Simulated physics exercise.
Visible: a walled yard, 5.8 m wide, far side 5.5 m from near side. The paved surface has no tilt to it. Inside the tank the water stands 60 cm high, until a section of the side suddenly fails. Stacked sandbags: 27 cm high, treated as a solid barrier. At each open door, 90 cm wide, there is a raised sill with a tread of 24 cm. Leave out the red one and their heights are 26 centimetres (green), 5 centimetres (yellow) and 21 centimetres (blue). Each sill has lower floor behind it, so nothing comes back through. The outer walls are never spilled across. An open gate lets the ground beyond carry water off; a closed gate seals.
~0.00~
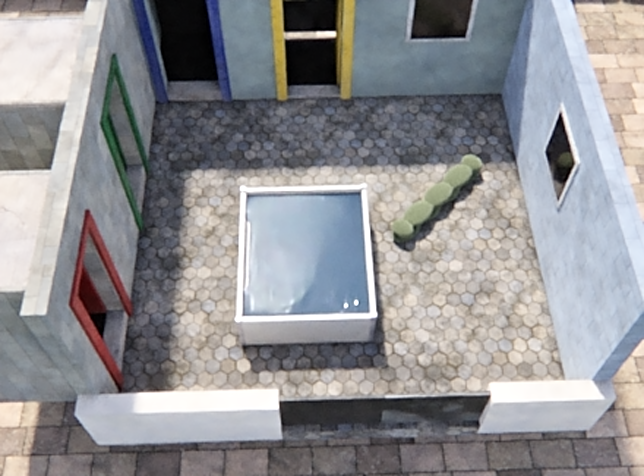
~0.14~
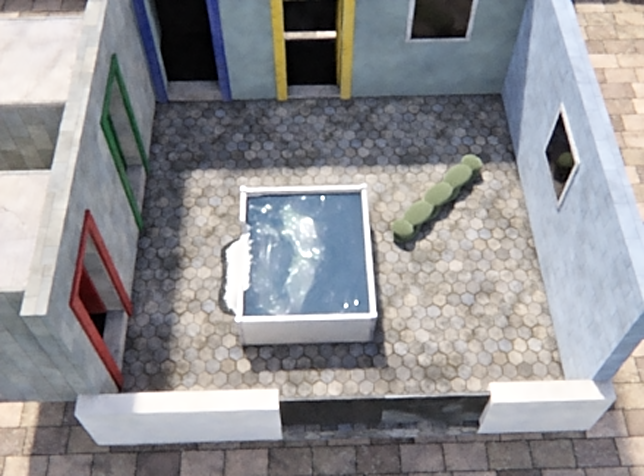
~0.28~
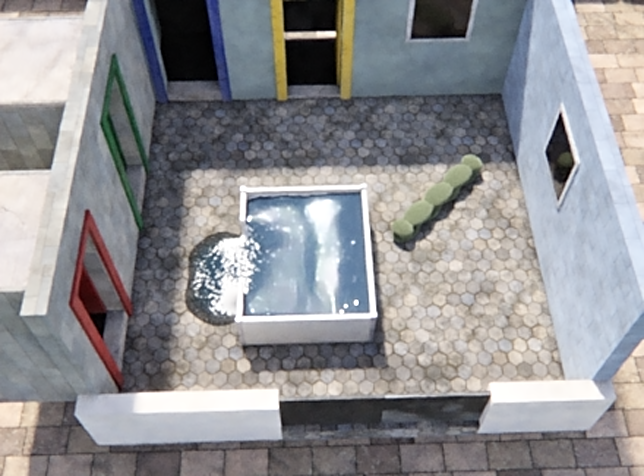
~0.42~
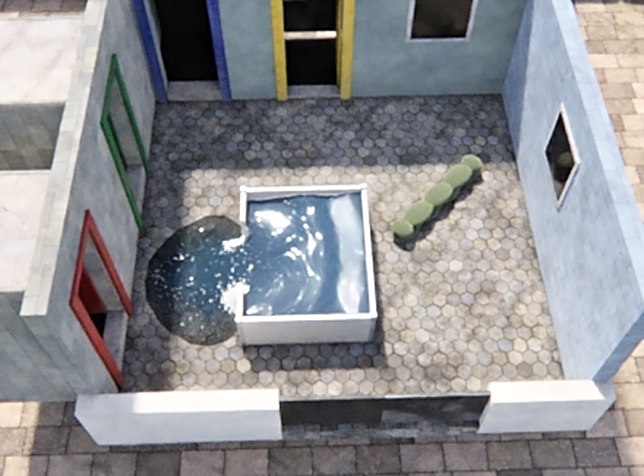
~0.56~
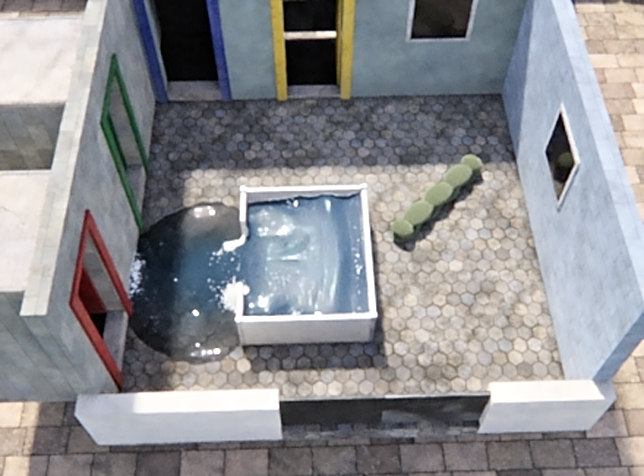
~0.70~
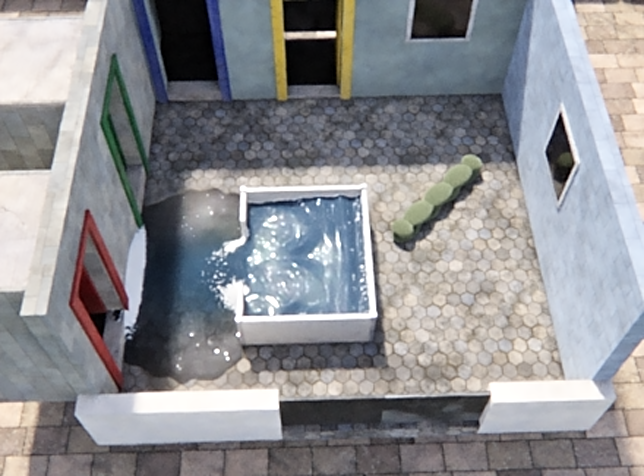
In a walled yard, water burst through the left side of a square tank, spread in a widening dark pool across the paving, and reached the left wall by the red door.
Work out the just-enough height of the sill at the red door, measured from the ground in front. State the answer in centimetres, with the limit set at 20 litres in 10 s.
It works out at roughly 20 cm.
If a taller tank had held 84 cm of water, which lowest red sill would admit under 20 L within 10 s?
Minimum height: Approx. 31 cm.
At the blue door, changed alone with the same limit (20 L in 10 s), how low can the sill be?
For the blue door, about 17 cm.
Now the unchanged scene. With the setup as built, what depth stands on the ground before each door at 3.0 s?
Depths in cm - green: 13, red: 17, yellow: 4, blue: 22.
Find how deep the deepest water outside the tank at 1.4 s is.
Max depth: Near 38 cm.
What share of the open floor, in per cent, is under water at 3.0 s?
Wet: Close to 45 %.
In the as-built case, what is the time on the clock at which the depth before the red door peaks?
Around 1.4 seconds.
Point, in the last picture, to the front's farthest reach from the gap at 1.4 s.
The farthest wet point sits near (152, 138) in the last view.
After 1.4 s water covers 15 % of the floor, deepest (38 cm) near (134, 283); 27 cm at the red door, 2 litres in over its 22 cm sill.
After 3.0 s water covers 45 % of the floor, deepest (26 cm) near (117, 418); 17 cm at the red door, 13 litres in over its 22 cm sill.
After 10.0 s water covers 95 % of the floor, deepest (12 cm) near (525, 262); 7 cm at the red door, 13 litres in over its 22 cm sill.
At the red door as built, the water arrived by 0.7 s and peaked near 27 cm at 1.4 s.
Run again over the same 10 s with other heights there, 34 litres in over 18 cm, 7 litres over 24.5 cm. The limit of 20 litres is kept from about 20 cm up.
